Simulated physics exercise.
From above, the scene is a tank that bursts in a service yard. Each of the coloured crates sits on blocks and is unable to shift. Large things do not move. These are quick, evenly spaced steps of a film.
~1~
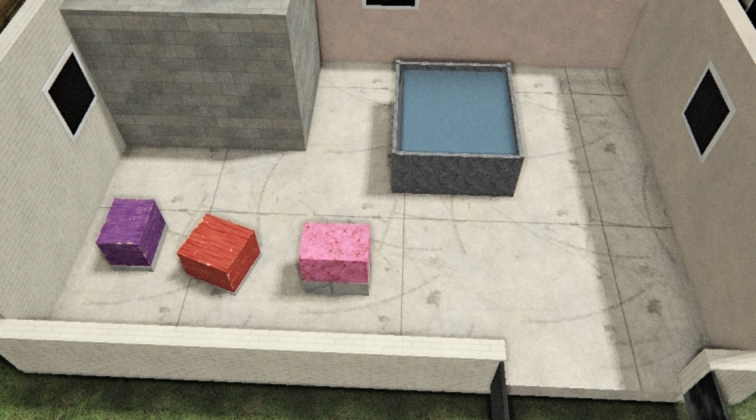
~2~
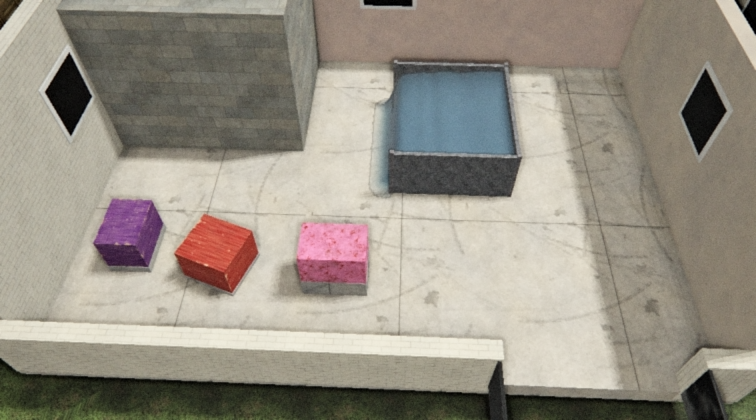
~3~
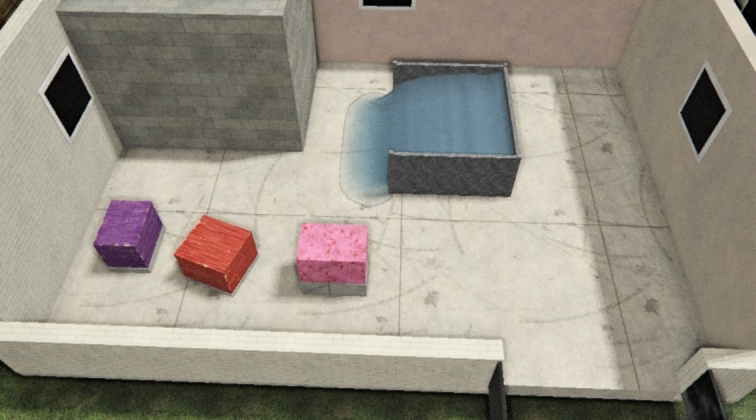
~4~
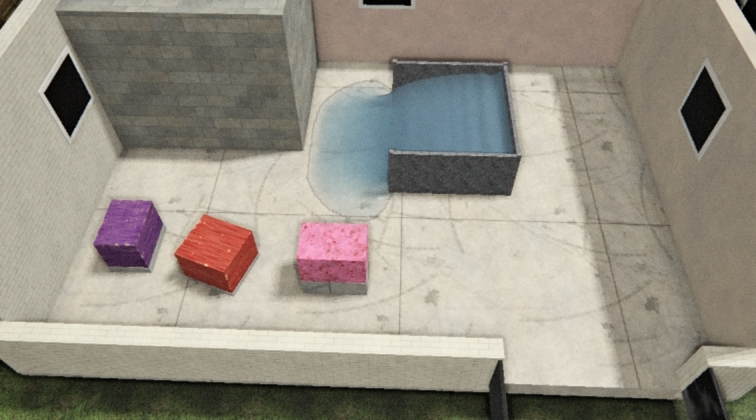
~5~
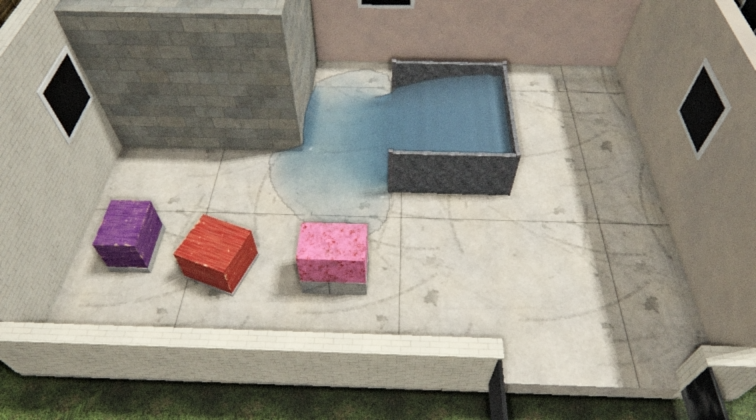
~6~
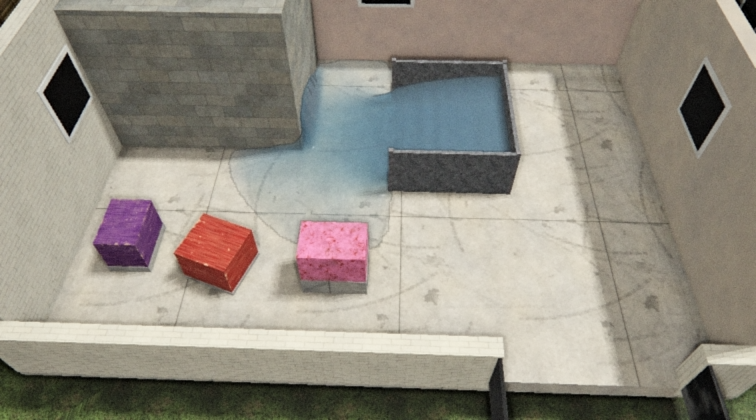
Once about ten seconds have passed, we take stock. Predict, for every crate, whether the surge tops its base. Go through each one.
My prediction: The red crate gets topped; the pink crate does not get topped; the purple crate gets topped.
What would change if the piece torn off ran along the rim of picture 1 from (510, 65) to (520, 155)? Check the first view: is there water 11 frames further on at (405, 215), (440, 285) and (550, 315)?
The first point is unwetted, the second unwetted, the third unwetted.
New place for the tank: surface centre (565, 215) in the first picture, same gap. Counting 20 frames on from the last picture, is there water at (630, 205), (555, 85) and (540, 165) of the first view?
As listed: Not flooded, no water, not flooded.
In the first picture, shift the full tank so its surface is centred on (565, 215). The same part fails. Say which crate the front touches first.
Pink-painted one.
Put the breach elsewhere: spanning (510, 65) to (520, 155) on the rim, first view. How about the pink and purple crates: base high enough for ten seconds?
The pink crate is not reached; the purple crate is not reached.
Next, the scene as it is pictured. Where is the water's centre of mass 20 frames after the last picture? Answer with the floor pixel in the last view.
My pick is pixel (328, 168).
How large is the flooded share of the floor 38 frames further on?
Near 90 in a hundred.
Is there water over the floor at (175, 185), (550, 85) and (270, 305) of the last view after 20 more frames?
Point one sodden, point two sodden, point three sodden.
A moment on, water covers 30 % of the floor; the red crate water round its plinth, the pink crate water round its plinth, the purple crate water round its plinth.
Next, water covers 45 % of the floor; the red crate water round its plinth, the pink crate water round its plinth, the purple crate water round its plinth.
Then, water covers 60 % of the floor; the red crate water round its plinth, the pink crate water round its plinth, the purple crate water round its plinth.
Later, water covers 90 % of the floor; the red crate water round its plinth, the pink crate water round its plinth, the purple crate water round its plinth.
In the end, water covers 100 % of the floor; the red crate was topped, the pink crate stayed above the water, the purple crate was topped.
